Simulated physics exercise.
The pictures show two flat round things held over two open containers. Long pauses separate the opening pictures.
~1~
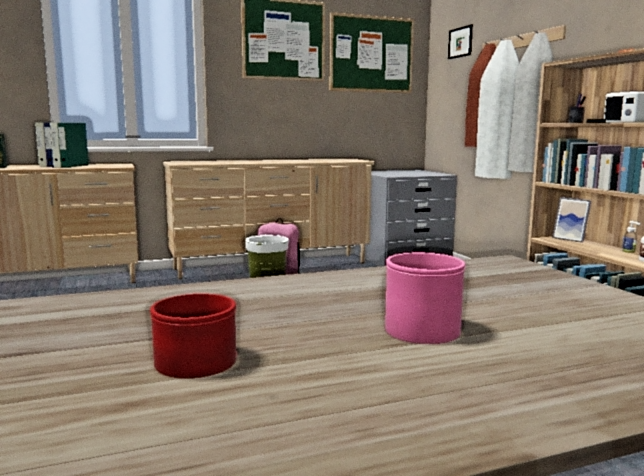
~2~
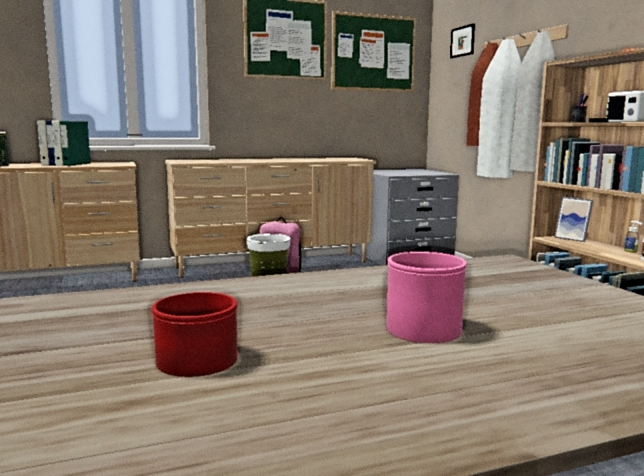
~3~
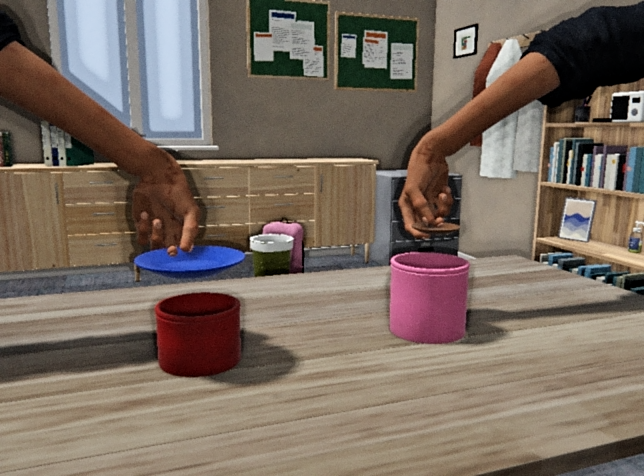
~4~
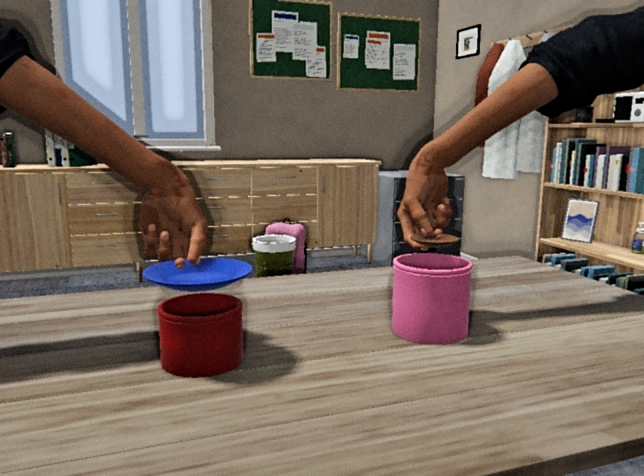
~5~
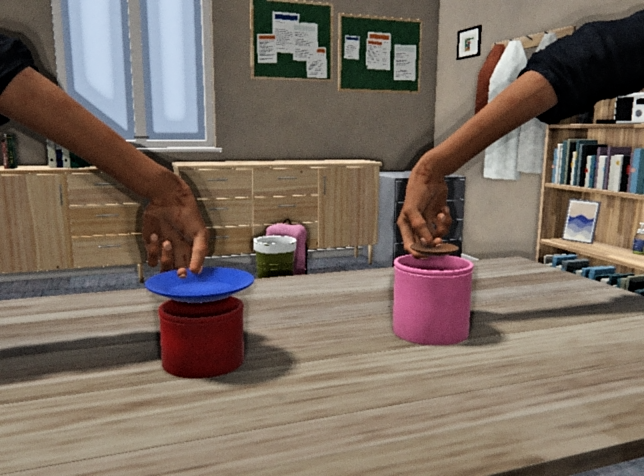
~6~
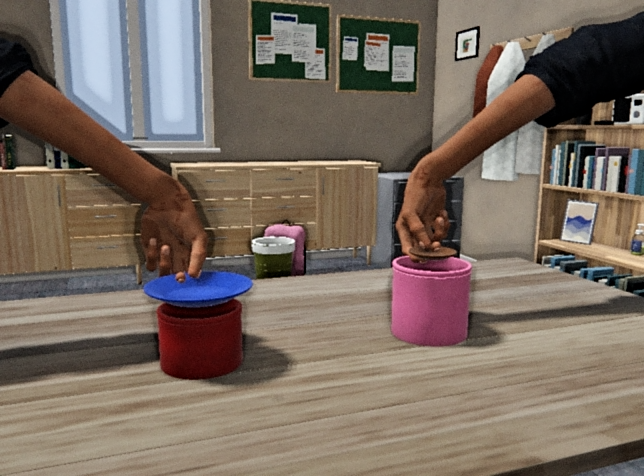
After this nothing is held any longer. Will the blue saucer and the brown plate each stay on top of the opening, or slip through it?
The blue saucer stays on top; the brown plate slips through.
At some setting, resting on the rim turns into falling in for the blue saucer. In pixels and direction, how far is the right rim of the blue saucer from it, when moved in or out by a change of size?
Left, by roughly 16 pixels.
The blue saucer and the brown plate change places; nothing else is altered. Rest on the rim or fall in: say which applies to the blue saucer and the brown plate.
Once moved, the blue saucer does not fall in; as for the brown plate, it tumbles in.
Then, 0.12 s later than the last frame, blue saucer sitting on the rim near (200, 299); brown plate shifted a little near (431, 273).
Then, 0.18 s later than the last frame, blue saucer sitting on the rim near (200, 299); brown plate dropping near (430, 312).
When it is over, the blue saucer rests on the rim, near (200, 299); the brown plate falls in, near (429, 327).
